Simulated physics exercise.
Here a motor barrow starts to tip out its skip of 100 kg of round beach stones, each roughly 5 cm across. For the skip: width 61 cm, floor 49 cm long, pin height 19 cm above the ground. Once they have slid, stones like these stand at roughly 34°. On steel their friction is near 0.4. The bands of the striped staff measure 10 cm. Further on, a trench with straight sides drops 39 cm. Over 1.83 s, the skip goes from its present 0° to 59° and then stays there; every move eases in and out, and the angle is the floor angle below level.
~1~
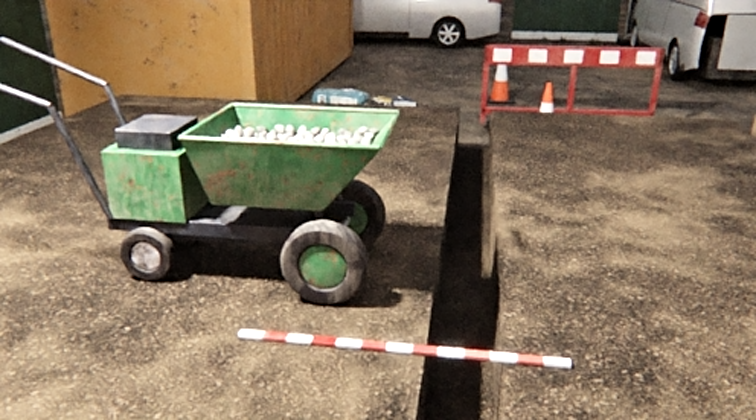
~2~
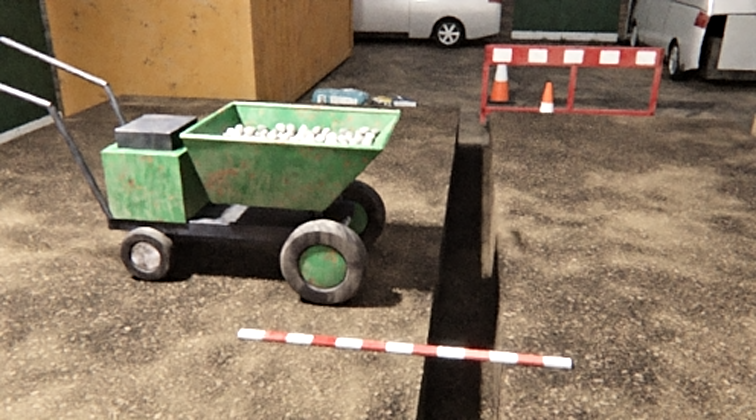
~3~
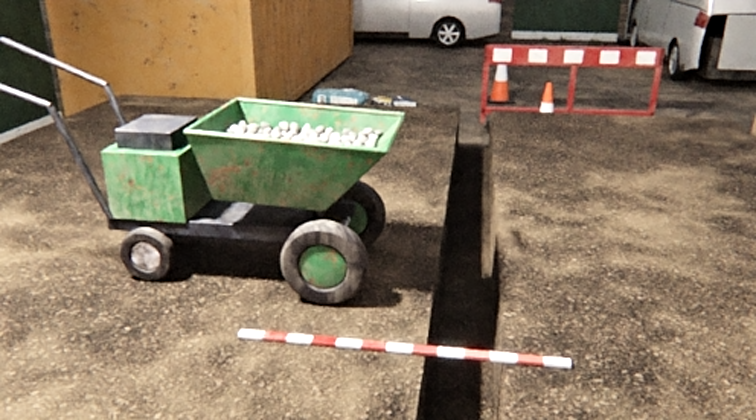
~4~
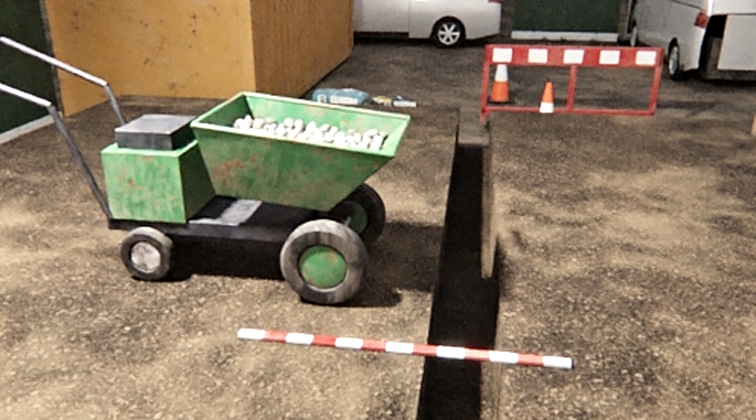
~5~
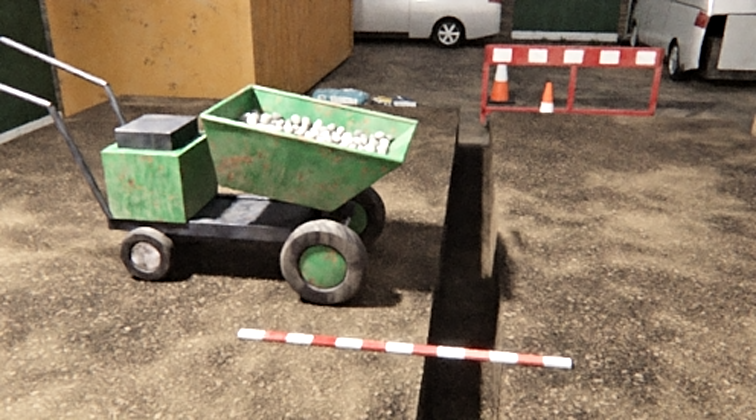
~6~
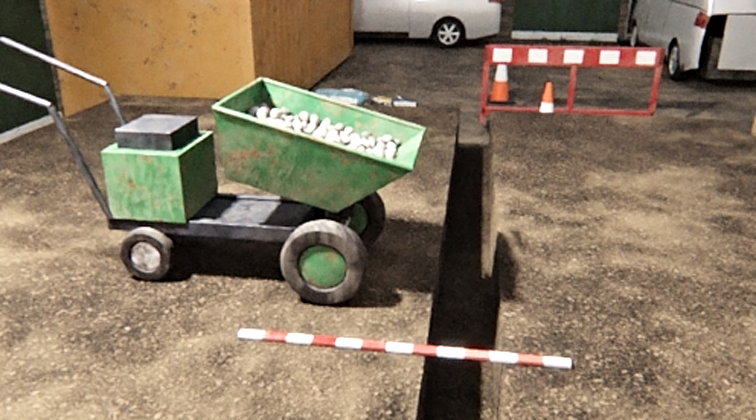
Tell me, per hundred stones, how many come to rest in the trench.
65 per hundred.
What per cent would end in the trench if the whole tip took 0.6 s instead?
About 50 percent, I'd say.
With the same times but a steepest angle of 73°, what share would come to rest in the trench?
Around 60 per cent would finish in the trench.
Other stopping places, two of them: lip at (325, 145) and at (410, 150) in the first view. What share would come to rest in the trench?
From the first spot near 85, from the second near 35 per cent.
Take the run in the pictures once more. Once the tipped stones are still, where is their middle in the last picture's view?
The middle should be near (481, 335).
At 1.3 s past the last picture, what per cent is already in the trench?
Some 15 per cent.
Then, 0.8 s after the last picture the floor is at 50°, 100 % in the skip; the foremost stones are at (445, 218).
Then, 1.3 s after the last picture the floor is at 59°, 75 % in the skip, 15 % in the trench, 10 % past the trench; the foremost stones are at (538, 288).
Then, 1.7 s after the last picture the floor is at 59°, 47 % in the skip, 26 % in the trench, 27 % past the trench; the foremost stones are at (637, 300).
Then, 3.6 s after the last picture the floor is at 59°, 6 % in the skip, 65 % in the trench, 29 % past the trench; the foremost stones are at (732, 317).
